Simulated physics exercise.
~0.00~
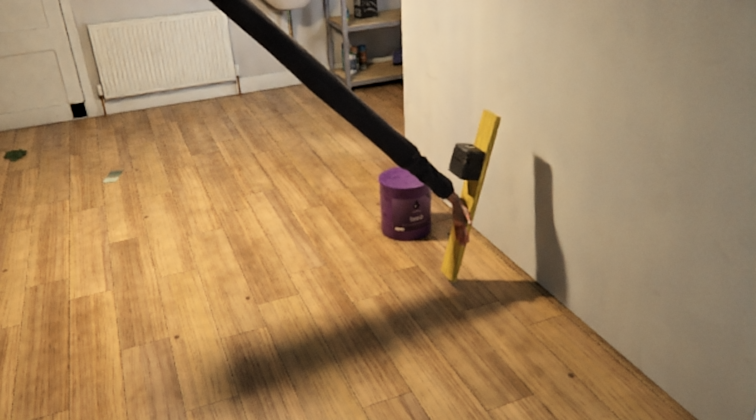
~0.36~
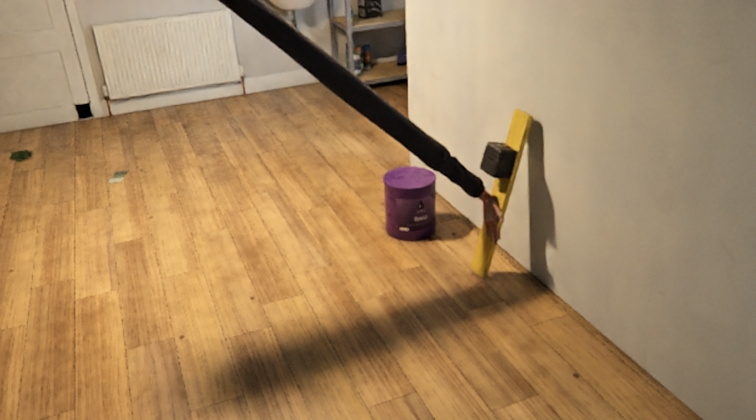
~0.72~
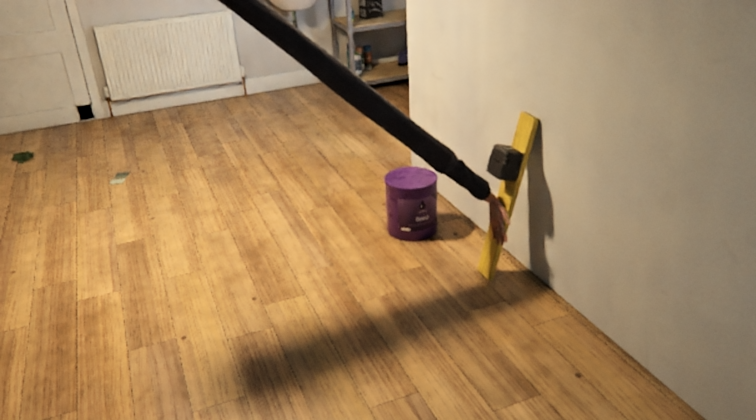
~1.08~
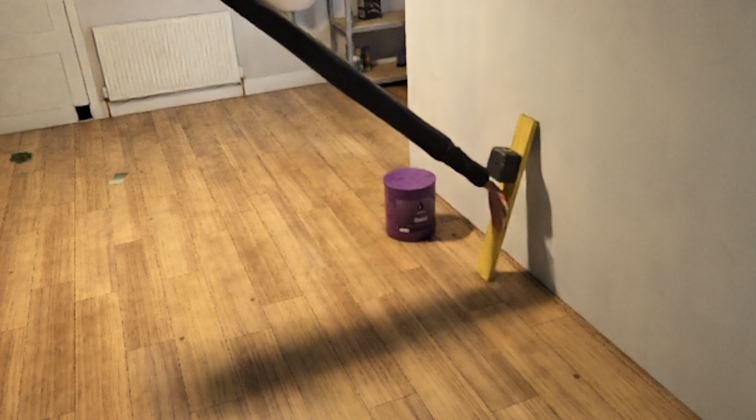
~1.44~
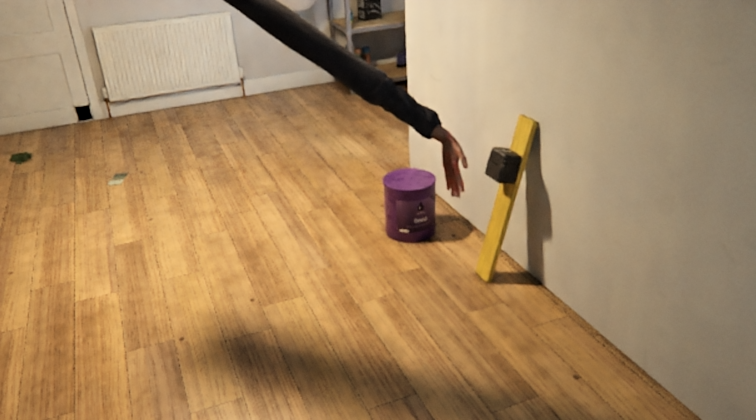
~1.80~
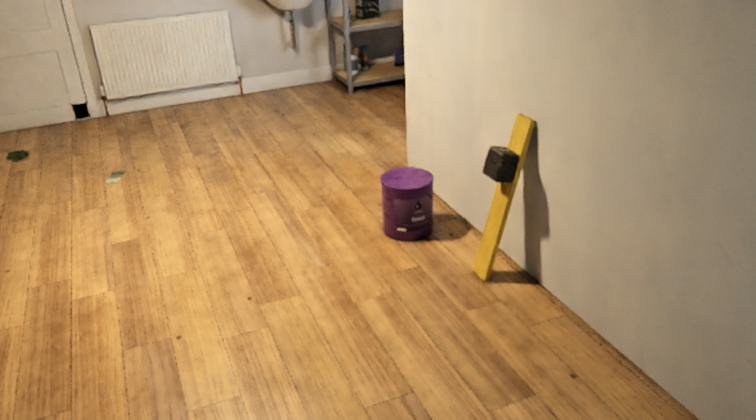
A long yellow plank with a dark block attached to its upper part is being propped against a pale wall on the right, seen from slightly above by a gently swaying camera in a room with a wooden floor. A purple pail stands to its left, with a white radiator and metal shelves behind. A dark-sleeved arm reaches in from the top and moves the plank rightward until it leans on the wall. The hand lets go, draws back and leaves the view. The plank stays leaning, at rest beside the unmoved pail.
